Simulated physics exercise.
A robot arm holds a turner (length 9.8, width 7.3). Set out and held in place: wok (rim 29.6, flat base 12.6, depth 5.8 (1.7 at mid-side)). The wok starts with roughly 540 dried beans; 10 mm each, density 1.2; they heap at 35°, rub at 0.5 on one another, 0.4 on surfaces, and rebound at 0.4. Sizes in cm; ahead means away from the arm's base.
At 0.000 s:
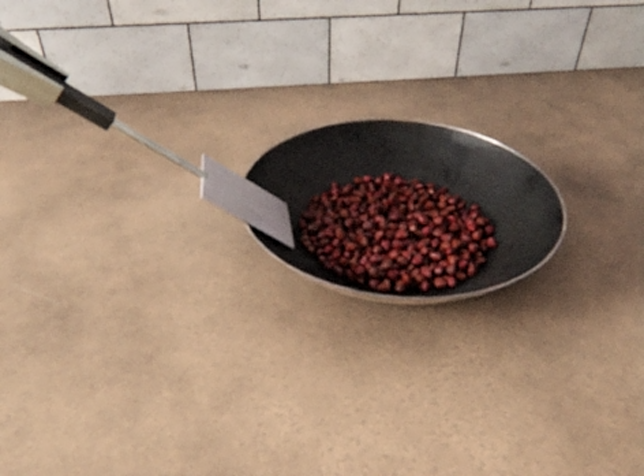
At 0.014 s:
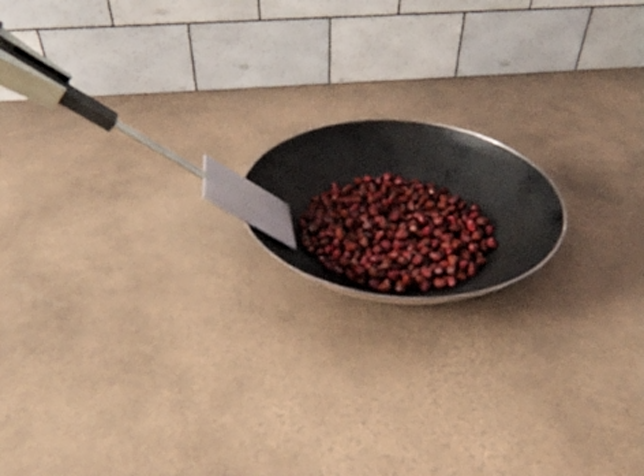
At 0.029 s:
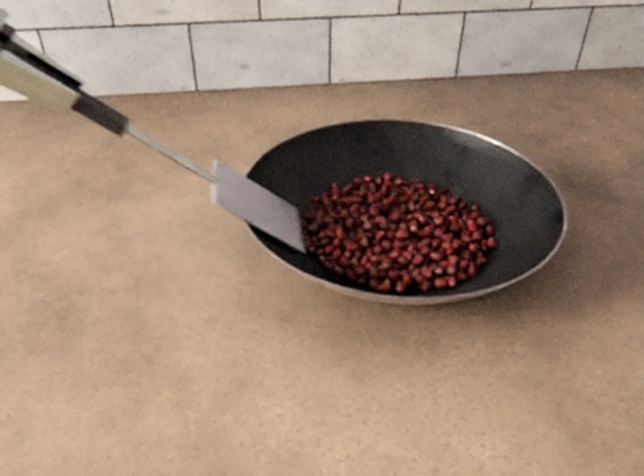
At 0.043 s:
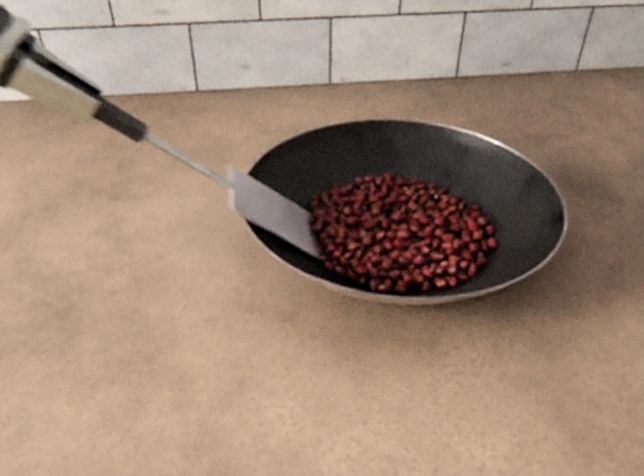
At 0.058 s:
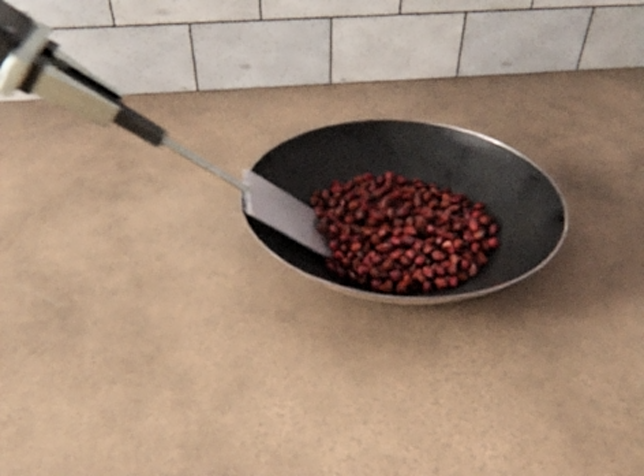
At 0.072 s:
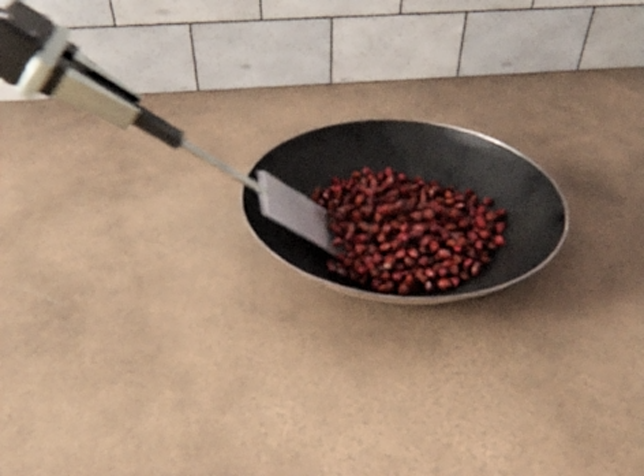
In a dark wok, a turner held by a robot arm pushes red beans slightly right.
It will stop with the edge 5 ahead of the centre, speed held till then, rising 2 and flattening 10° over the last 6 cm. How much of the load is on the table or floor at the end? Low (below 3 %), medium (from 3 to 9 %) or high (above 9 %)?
Share on the table or floor: Low (below 3 %).
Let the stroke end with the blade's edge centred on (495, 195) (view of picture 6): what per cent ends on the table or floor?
About 20 per cent.
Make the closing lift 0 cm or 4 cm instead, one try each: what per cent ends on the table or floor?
Some 0 and 0 per cent.
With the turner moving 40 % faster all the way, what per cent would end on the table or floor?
In that case some 0 per cent.
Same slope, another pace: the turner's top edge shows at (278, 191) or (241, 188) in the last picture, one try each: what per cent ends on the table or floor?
About 0 and 0 per cent.
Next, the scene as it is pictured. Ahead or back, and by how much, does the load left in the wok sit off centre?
Roughly 4.5 cm ahead.
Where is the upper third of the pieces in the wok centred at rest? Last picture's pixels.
Around (486, 203).
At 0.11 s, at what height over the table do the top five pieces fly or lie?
About 5 cm.
After 0.11 s, sloping 40°, highest piece 6 above the table; 540 in the wok.
After 0.14 s, sloping 36°, highest piece 6 above the table; 540 in the wok.
After 0.36 s, sloping 30°, highest piece 5 above the table; 540 in the wok.
After 1.41 s, sloping 30°, highest piece 5 above the table; 540 in the wok.
In the end, 540 in the wok. That is 0 % on the table or floor.
